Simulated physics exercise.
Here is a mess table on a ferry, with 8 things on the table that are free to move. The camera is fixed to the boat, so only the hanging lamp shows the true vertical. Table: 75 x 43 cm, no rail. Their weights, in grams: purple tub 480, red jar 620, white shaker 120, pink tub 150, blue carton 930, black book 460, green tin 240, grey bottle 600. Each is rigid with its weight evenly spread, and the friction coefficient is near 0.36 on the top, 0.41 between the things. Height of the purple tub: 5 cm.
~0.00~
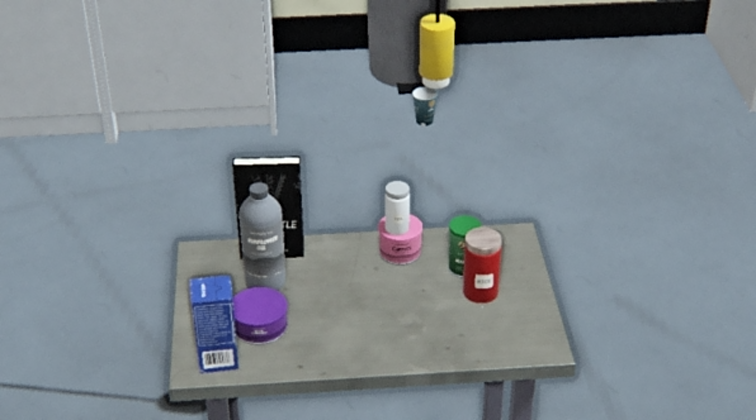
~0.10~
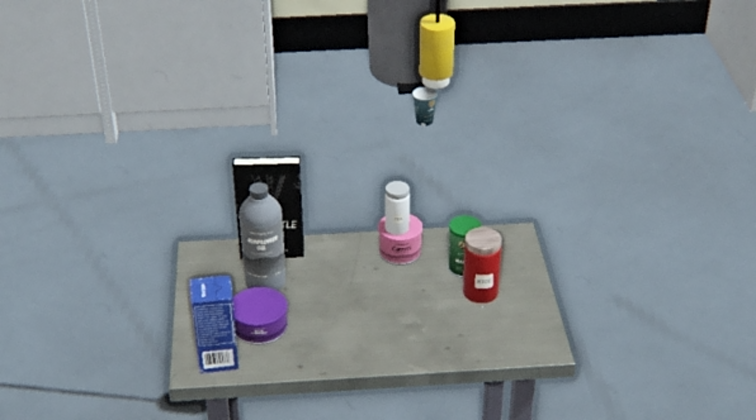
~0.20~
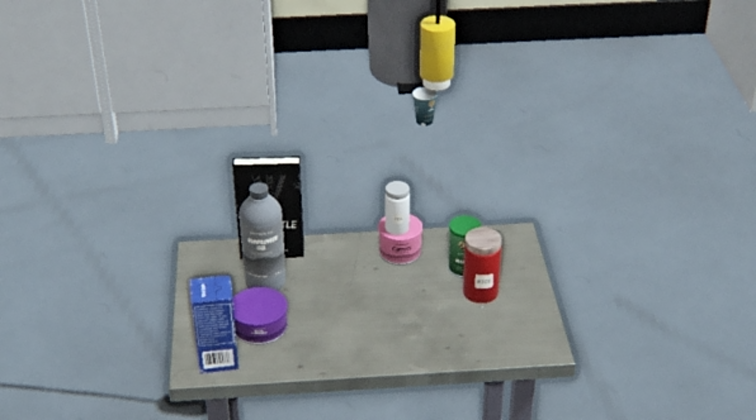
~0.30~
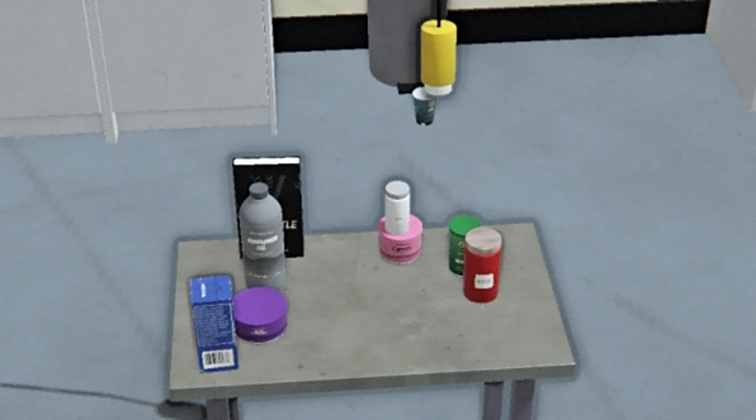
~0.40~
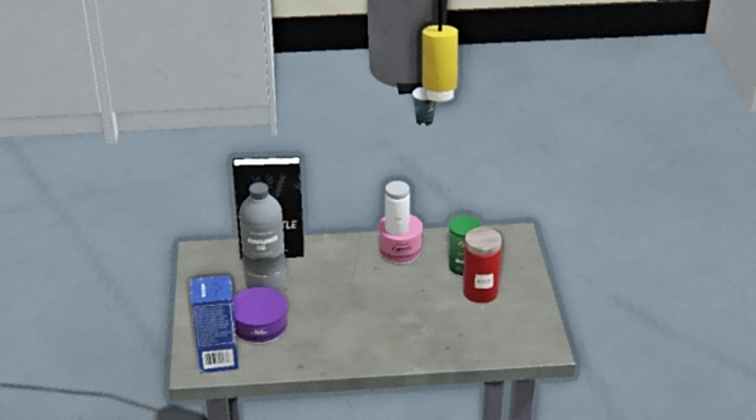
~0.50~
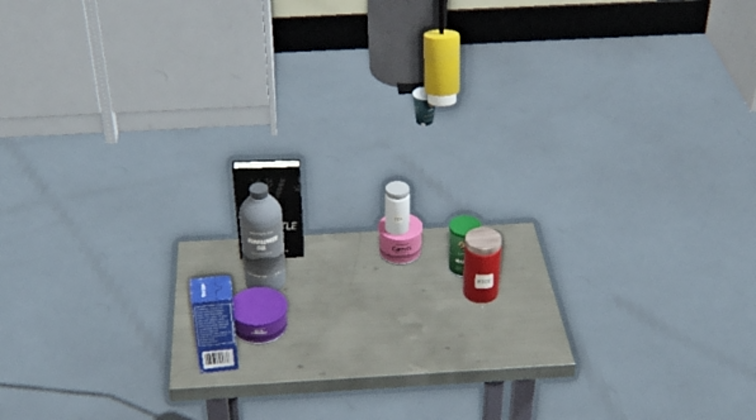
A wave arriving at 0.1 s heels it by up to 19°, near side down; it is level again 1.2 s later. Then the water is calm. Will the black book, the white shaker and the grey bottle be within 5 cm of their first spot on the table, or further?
The black book gets shifted; the white shaker holds its spot; the grey bottle gets shifted.
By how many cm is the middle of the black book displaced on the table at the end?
About 22 cm.
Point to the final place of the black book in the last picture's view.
Around (359, 270).
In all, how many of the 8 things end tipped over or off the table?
2 of them.
Around 0.90 s, heel 14°, near side down; grey bottle tipped 51° against what carries it near (262, 271); black book tipped 51° against what carries it near (269, 245); purple tub shifted 2 cm.
Around 1.20 s, heel 1°, near side down; black book on its side near (314, 259); grey bottle on its side near (299, 290); purple tub shifted 3 cm.
Finally (2.0 s), on their side or leaning hard on the table, black book and grey bottle; the other 6 still in place (within 5 cm). In the last view, black book near (359, 270), white shaker near (397, 208).
